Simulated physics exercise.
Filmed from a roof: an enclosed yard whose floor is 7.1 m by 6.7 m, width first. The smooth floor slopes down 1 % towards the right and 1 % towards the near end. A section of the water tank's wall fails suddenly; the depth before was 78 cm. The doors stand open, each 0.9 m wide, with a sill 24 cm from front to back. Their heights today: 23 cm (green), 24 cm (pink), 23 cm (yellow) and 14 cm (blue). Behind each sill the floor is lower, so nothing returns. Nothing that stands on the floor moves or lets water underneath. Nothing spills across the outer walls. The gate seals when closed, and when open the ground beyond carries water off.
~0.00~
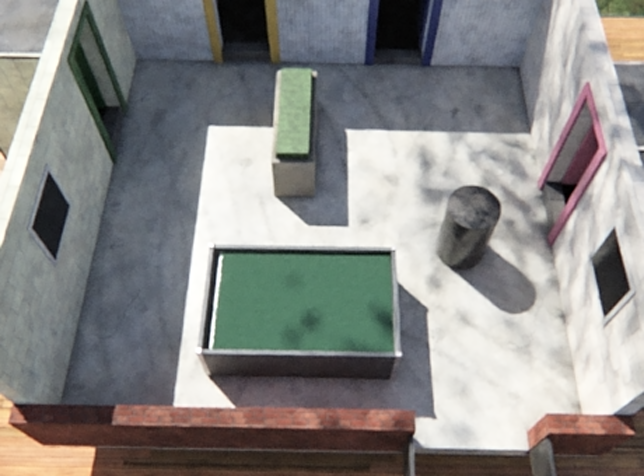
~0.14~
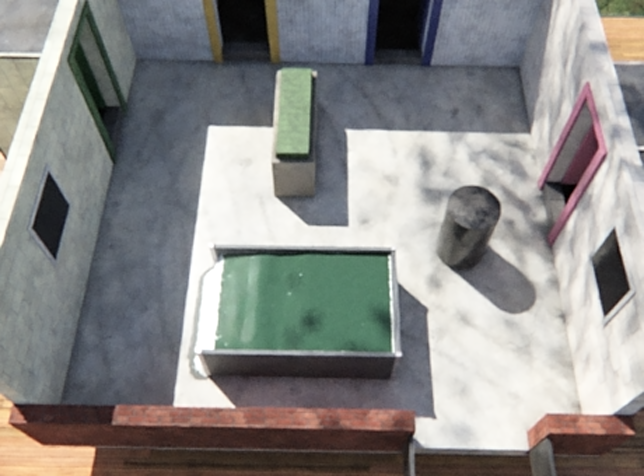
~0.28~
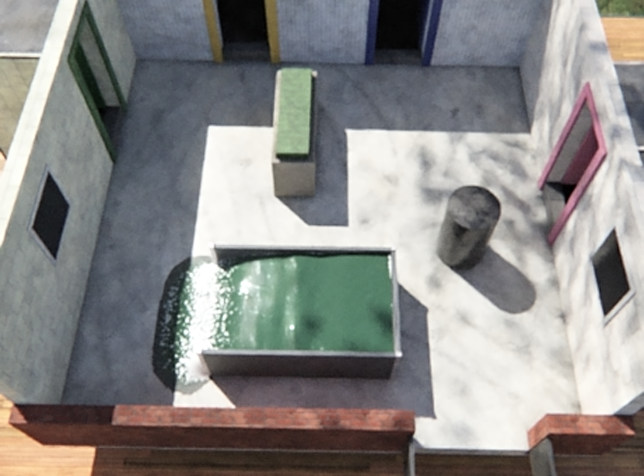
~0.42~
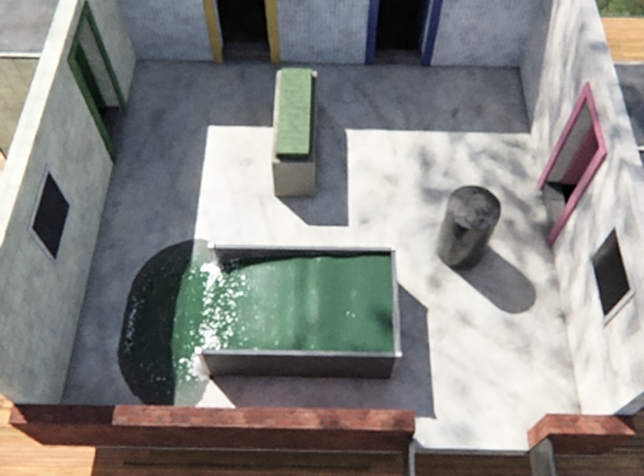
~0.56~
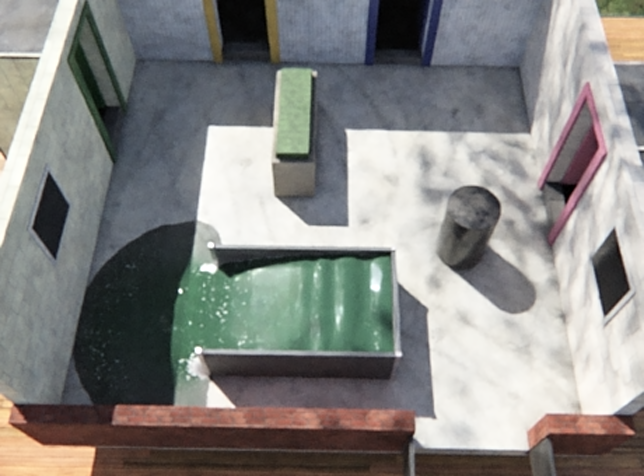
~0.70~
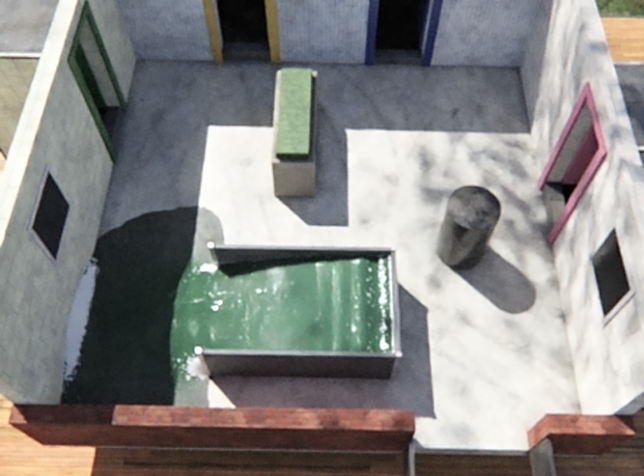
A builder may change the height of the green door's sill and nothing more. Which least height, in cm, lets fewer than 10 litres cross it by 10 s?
At least 6.5 cm or so.
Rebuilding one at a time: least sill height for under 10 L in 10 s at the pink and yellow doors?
Roughly 9.0 cm at pink and 13.5 cm at yellow.
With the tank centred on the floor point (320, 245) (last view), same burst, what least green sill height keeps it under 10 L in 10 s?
Then roughly 15 cm.
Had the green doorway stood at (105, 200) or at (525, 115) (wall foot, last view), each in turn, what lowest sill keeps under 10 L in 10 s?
About 15 and 10.5 cm.
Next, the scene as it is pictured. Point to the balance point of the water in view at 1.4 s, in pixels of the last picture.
Around (222, 320).
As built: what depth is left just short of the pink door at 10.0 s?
About 8.5 cm.
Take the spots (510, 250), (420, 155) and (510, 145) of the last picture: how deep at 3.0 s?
Roughly 0, 0 and 0 cm, in turn.
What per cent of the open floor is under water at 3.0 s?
Near 35 per cent is wet.
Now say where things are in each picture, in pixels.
In the first picture, still water, 78 cm deep, in the water tank at (301, 300); the green door at (103, 94) is dry.
In the second picture, water pours out at (214, 315) and has run 0.2 m, to (194, 364); about 6 cm deep outside, 78 cm at the back.
In the third picture, water pours out at (214, 316) and has run 0.8 m, to (159, 347); about 12 cm deep outside, 78 cm at the back.
In the fourth picture, the front is at (123, 354), 1.3 m from the gap at (215, 316); 2.6 m2 of floor is wet, 78 cm left at the back.
In the fifth picture, the front is at (78, 345), 1.9 m from the gap at (215, 317); 4.8 m2 of floor is wet, 77 cm left at the back.
In the sixth picture, water pours out at (215, 317) and has run 2.0 m, to (61, 403); about 7 cm deep outside, 69 cm at the back; 1.9 m in a straight line remain to the green door at (103, 94).
After 1.4 s water covers 15 % of the floor, deepest (52 cm) near (57, 421); it has not reached the green door.
After 3.0 s water covers 35 % of the floor, deepest (35 cm) near (57, 421); 9 cm at the green door, 0 litres in over its 23 cm sill.
After 10.0 s water covers 95 % of the floor, deepest (12 cm) near (557, 298); 6 cm at the green door, 0 litres in over its 23 cm sill.
At the green door as built, the water arrived by 1.6 s and peaked near 9 cm at 2.4 s.
With a sill of 5 cm, 23 litres would have come in within the 10 s; with 7 cm, 6 litres. So under 10 litres takes about 6.5 cm.
